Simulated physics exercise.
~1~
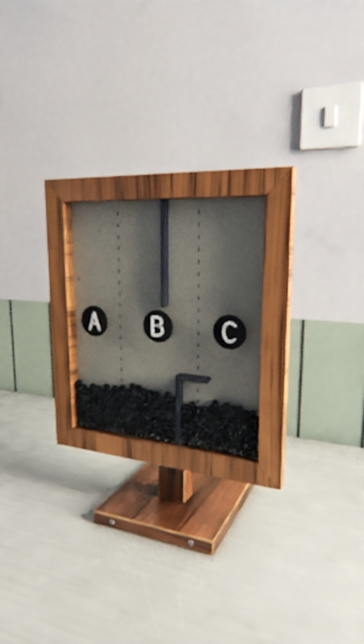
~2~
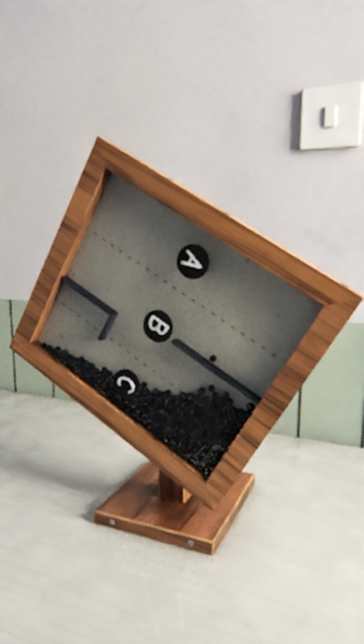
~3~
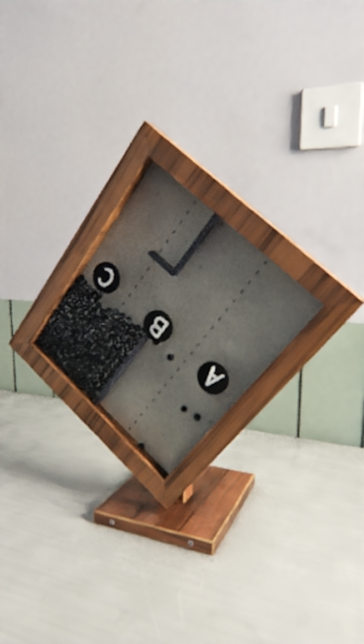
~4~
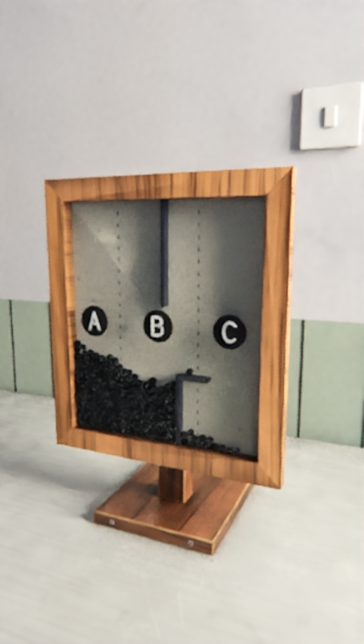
A wooden-framed case lettered A, B and C turned clockwise on its stand, spilling its black beads about inside, then kept turning until it was upright again, with most of the beads heaped toward the left under A and B and few under C.
